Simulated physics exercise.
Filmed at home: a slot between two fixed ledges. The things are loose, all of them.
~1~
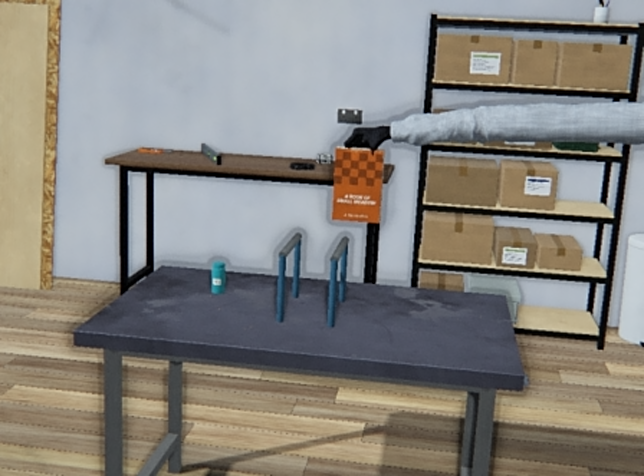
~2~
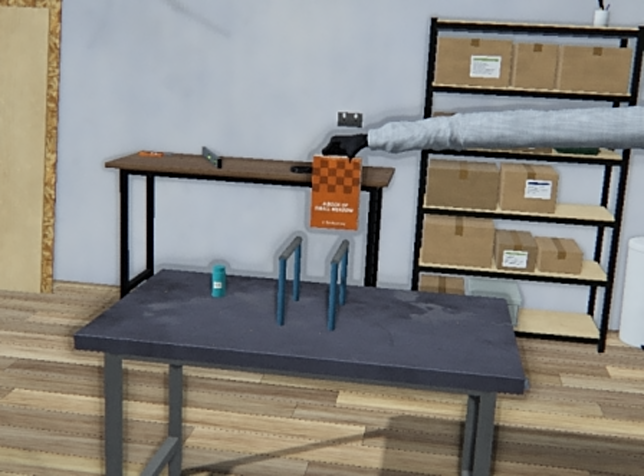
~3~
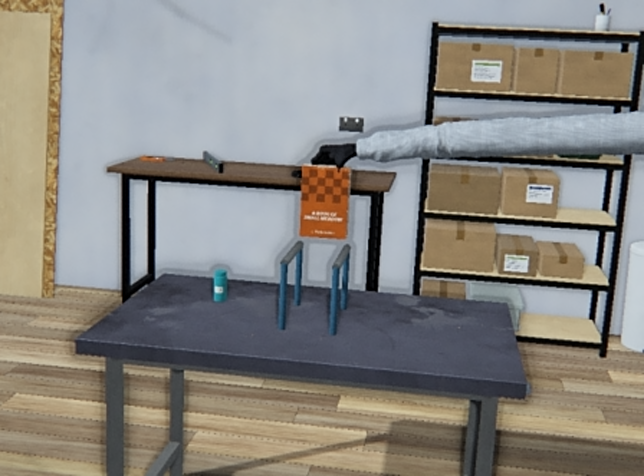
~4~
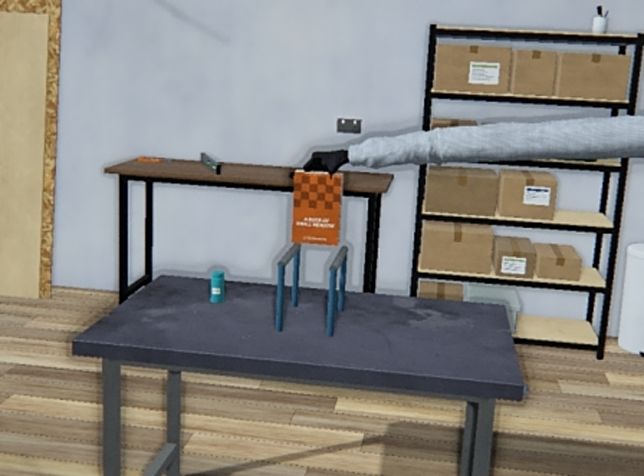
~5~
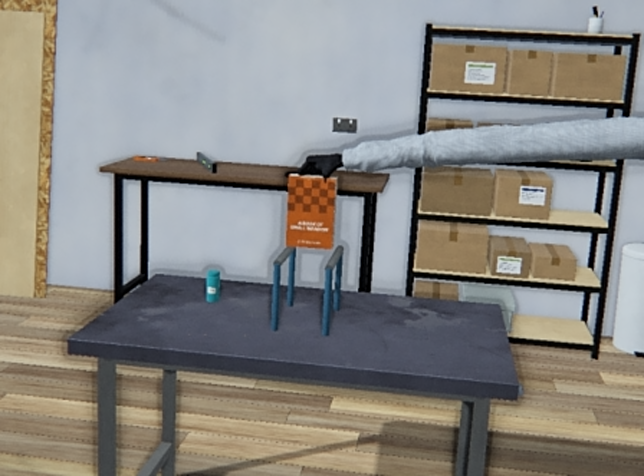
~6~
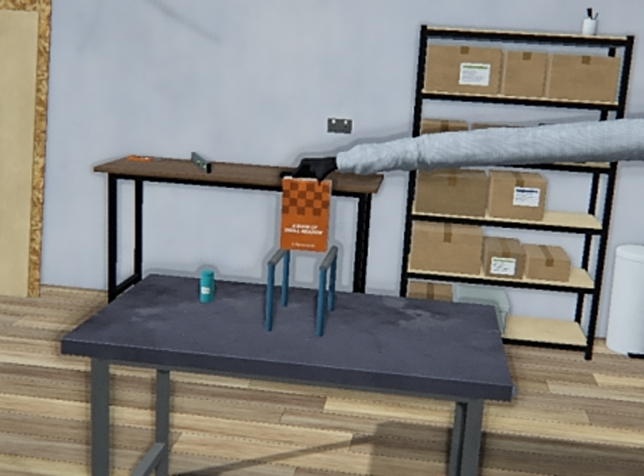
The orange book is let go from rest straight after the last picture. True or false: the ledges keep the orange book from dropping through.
True.
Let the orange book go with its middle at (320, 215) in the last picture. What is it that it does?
Well, it simply gets stuck.
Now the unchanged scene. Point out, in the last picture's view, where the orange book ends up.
End point in the final view: About (313, 236).
Then, 0.20 s past the last view, orange book rocked 4° from its first pose near (308, 218).
Then, 0.30 s past the last view, orange book rocked 13° from its first pose near (310, 223).
Then, 0.40 s past the last view, orange book rocked 44° from its first pose near (314, 235).
Then, 0.50 s past the last view, orange book rocked 58° from its first pose near (313, 236).
Finally, down or leaning hard on the stand or table, orange book; turquoise shaker still in place. Final places as the last picture's camera would see them, orange book near (313, 236). The book is caught.
